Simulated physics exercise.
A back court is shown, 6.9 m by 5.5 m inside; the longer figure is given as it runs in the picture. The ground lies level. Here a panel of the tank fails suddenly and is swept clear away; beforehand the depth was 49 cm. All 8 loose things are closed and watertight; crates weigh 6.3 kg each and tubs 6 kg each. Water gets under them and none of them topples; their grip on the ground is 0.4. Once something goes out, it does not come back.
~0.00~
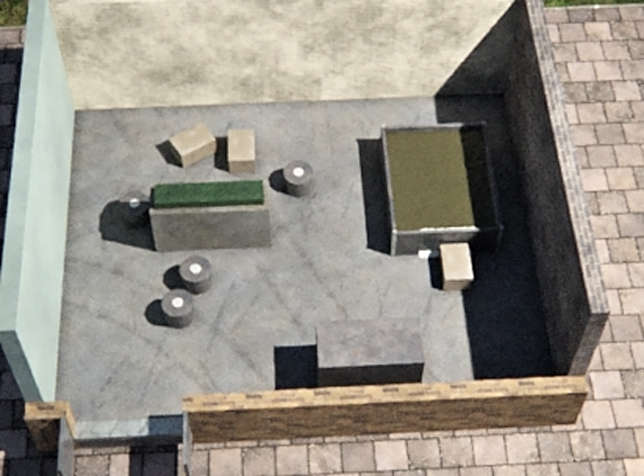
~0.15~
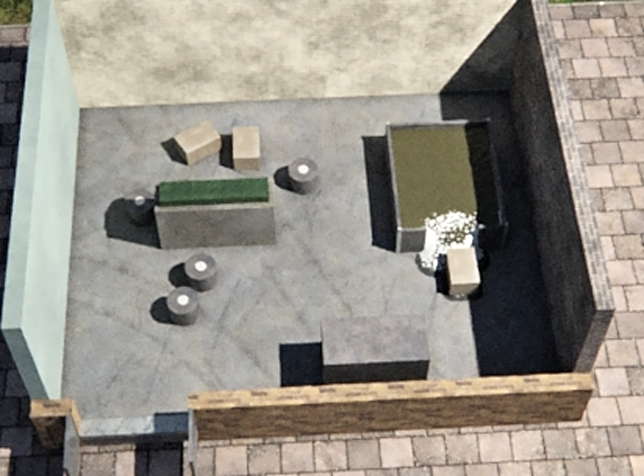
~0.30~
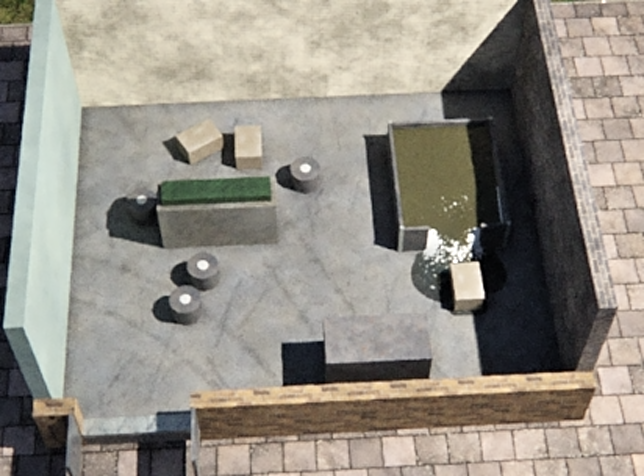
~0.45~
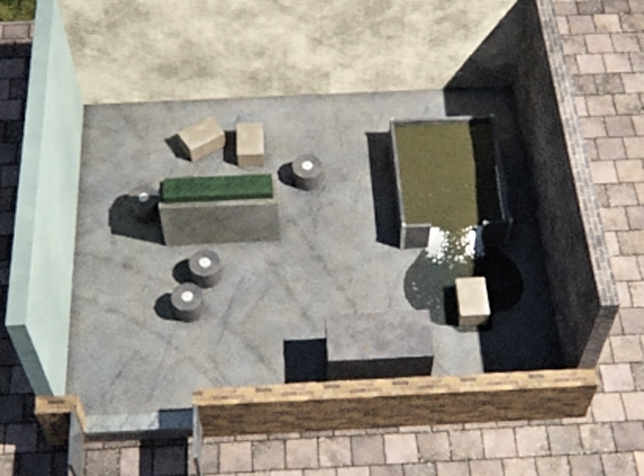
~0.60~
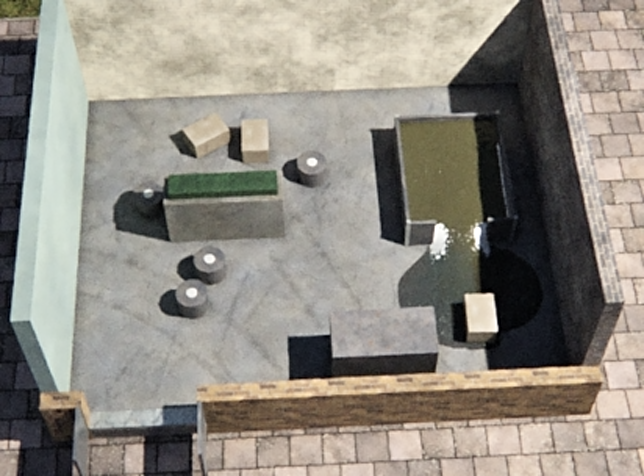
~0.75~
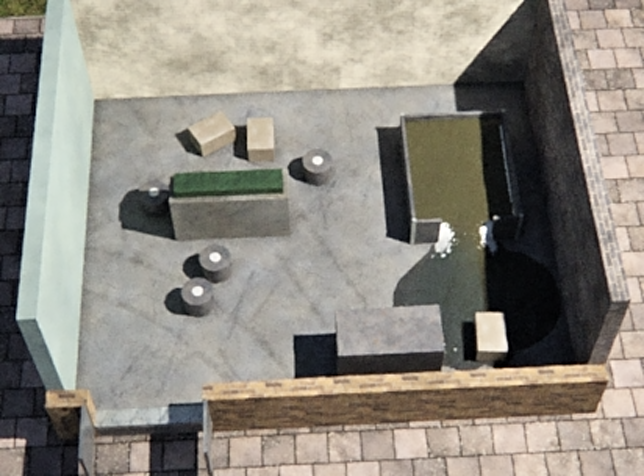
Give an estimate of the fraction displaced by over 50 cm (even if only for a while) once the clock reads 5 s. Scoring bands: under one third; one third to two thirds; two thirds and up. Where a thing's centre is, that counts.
The fraction will be beneath one in three.
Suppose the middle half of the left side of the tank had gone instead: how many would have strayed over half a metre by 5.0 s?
Then it comes to 5 of them.
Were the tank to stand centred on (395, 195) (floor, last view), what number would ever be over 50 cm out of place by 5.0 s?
So the tally would be 2.
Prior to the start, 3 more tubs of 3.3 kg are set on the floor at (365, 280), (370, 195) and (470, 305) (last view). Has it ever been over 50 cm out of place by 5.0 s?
Check, in order - not exceeded, not exceeded, exceeded.
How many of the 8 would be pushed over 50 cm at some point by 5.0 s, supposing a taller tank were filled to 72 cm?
Count under that change: 3.
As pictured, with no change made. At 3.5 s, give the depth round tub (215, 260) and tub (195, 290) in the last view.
Some 3 cm at the first, some 3 cm at the second.
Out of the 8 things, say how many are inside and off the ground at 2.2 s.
At that instant the tally stands at 1.
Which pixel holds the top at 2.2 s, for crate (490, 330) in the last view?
Roughly at (504, 355).
After 1.1 s 1 of 8 are over 50 cm from their spots; 0 afloat.
After 2.2 s 1 of 8 are over 50 cm from their spots; 1 afloat.
After 3.5 s 1 of 8 are over 50 cm from their spots; 1 afloat.
After 5.0 s 1 of 8 are over 50 cm from their spots, and 1 have been at some point; 1 afloat.
